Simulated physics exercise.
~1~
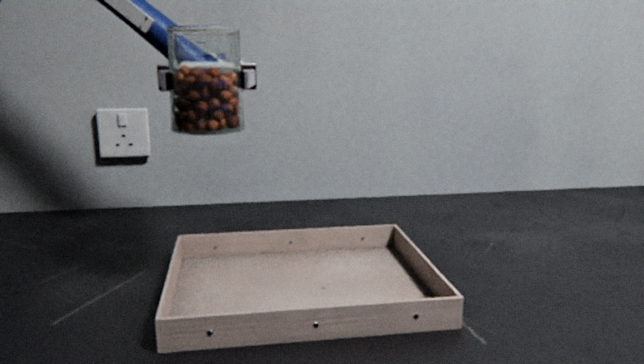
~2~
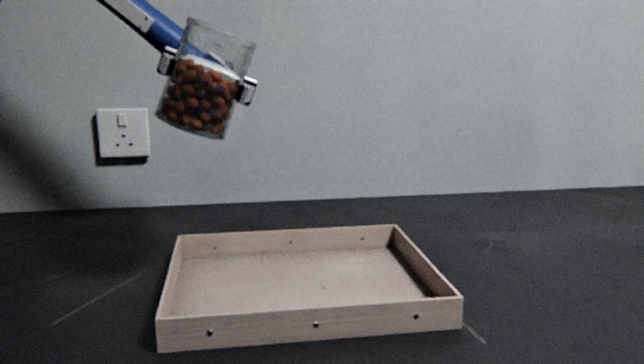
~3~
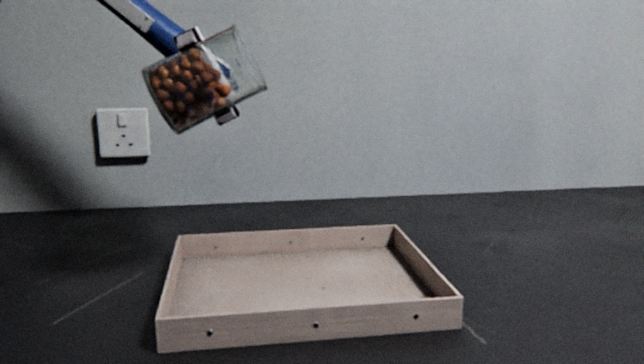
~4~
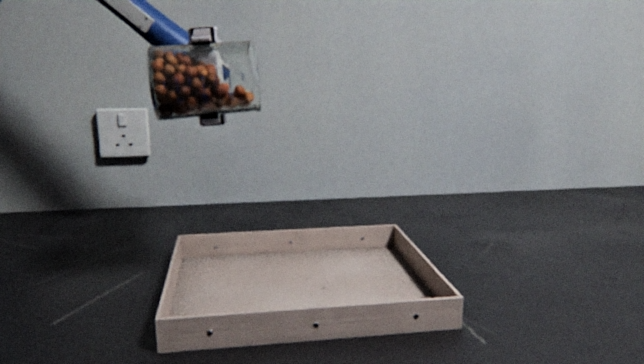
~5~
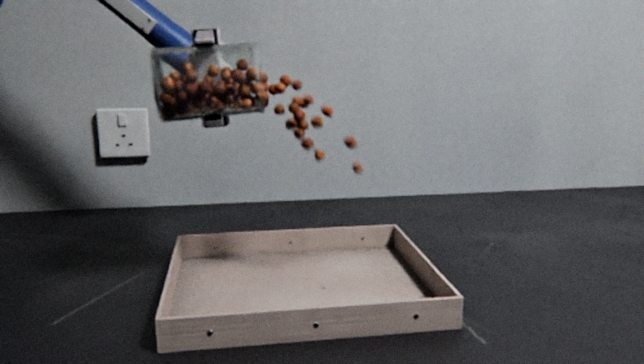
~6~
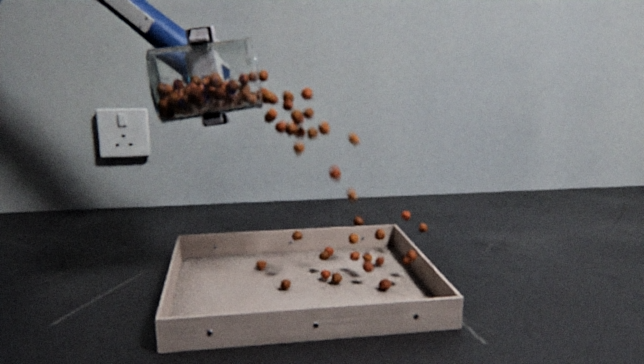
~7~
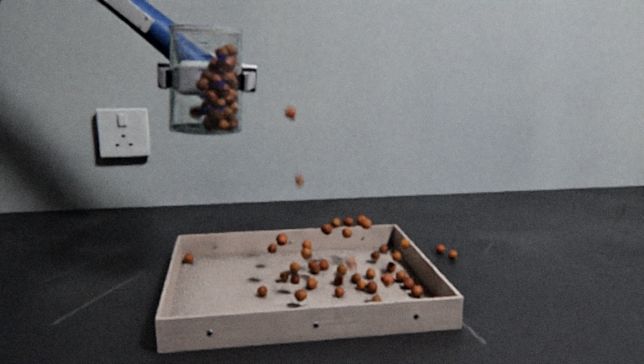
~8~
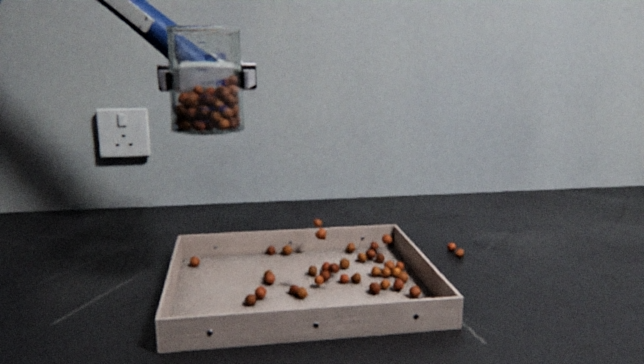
Dark tabletop by a grey wall, a blue arm tipping hazelnuts from a clear beaker into a wooden tray, then righting it part-full.
